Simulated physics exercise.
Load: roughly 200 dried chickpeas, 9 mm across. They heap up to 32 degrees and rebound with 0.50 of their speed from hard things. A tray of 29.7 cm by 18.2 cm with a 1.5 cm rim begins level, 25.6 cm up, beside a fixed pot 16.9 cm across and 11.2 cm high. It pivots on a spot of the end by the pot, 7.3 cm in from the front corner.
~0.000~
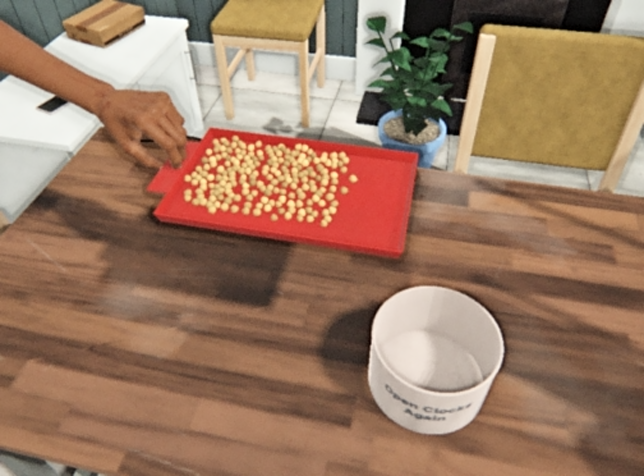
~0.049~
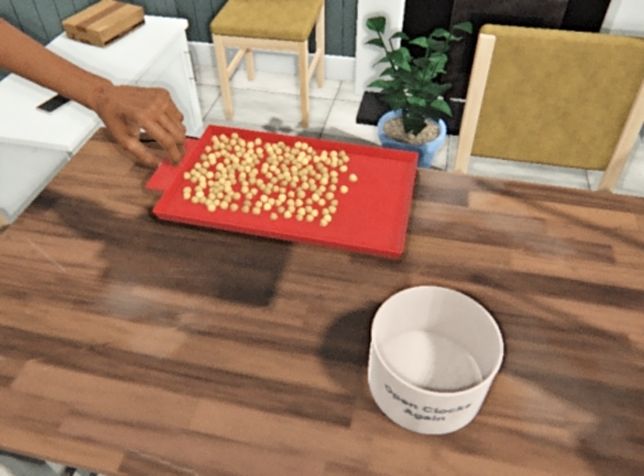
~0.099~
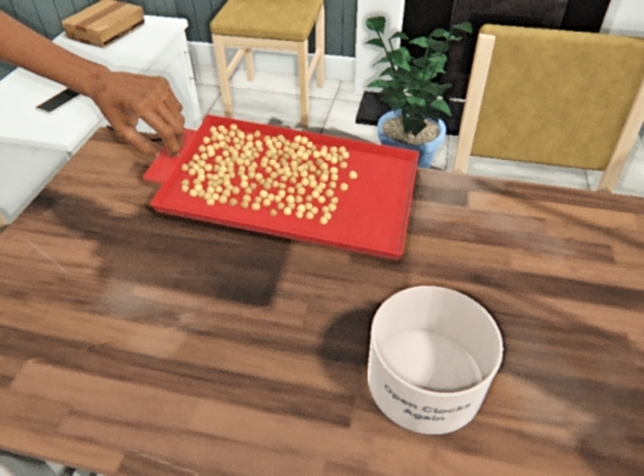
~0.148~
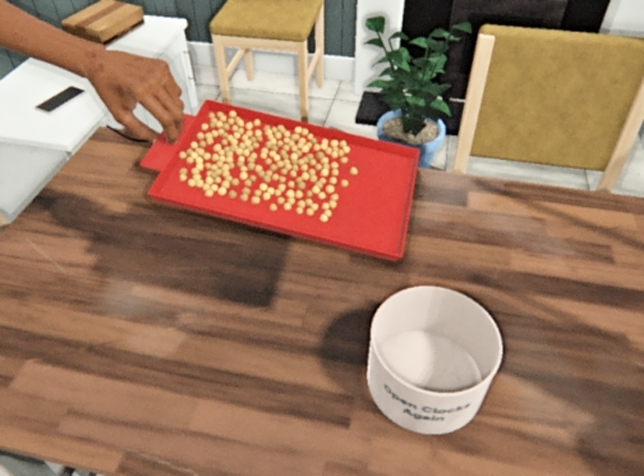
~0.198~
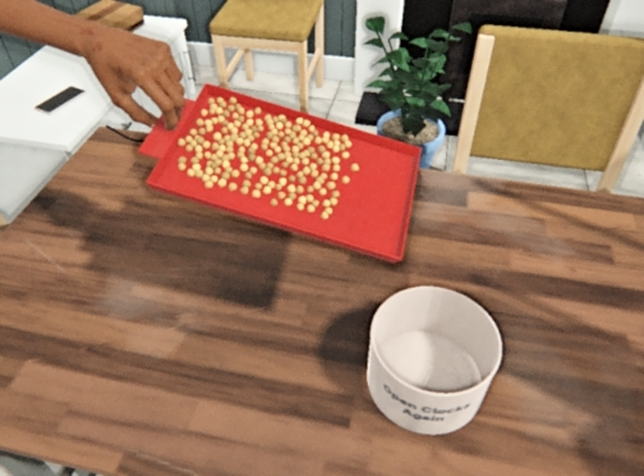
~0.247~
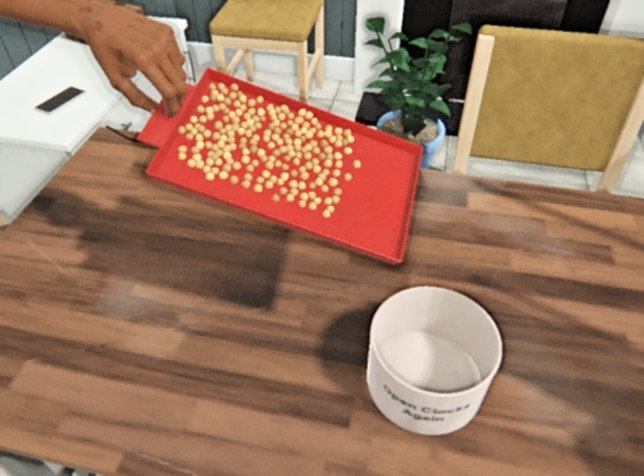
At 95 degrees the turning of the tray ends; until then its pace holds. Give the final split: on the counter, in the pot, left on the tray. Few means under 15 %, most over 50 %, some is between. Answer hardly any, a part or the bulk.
Counter: Hardly any, pot: The bulk, tray: Hardly any.
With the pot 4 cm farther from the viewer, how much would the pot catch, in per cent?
Then about 80 per cent.
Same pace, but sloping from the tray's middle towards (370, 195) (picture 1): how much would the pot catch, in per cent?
Some 25 per cent.
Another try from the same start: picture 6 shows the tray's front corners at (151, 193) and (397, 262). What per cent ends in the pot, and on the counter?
Pot 55, counter 45.
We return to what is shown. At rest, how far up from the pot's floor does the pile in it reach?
About 2.0 cm.
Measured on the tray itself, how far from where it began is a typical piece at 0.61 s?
Some 14 cm.
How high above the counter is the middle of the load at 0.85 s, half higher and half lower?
Some 14 cm.
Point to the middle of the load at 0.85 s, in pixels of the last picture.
At about (419, 316).
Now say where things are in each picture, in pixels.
Tray tilt 0 degrees, front corners at (158, 212) and (399, 249); middle of the pieces at (270, 177); pot at (437, 336), in the first frame.
Tray tilt 1 degrees, front corners at (157, 209) and (399, 250); middle of the pieces at (269, 175), in the second frame.
Tray tilt 4 degrees, front corners at (155, 202) and (399, 251), lowest corner right front; middle of the pieces at (269, 170), in the third frame.
Tray tilt 9 degrees, front corners at (153, 192) and (399, 253), lowest corner right front; middle of the pieces at (269, 162), in the fourth frame.
Tray tilt 14 degrees, front corners at (151, 181) and (399, 256), lowest corner right front; middle of the pieces at (270, 153), in the fifth frame.
Tray tilt 19 degrees, front corners at (151, 171) and (398, 258), lowest corner right front; middle of the pieces at (272, 146); pot at (436, 337). Its pace works out near 100 degrees a second, in the sixth frame.
After 0.61 s, tilt 56 degrees; the tray holds 100 %, the pot 0 %.
After 0.85 s, tilt 80 degrees; the tray holds 35 %, the pot 40 %.
After 1.21 s, tilt 95 degrees; the tray holds 5 %, the pot 85 %.
At rest (2.2 s), counter 0 %, pot 100 %, tray 0 %.
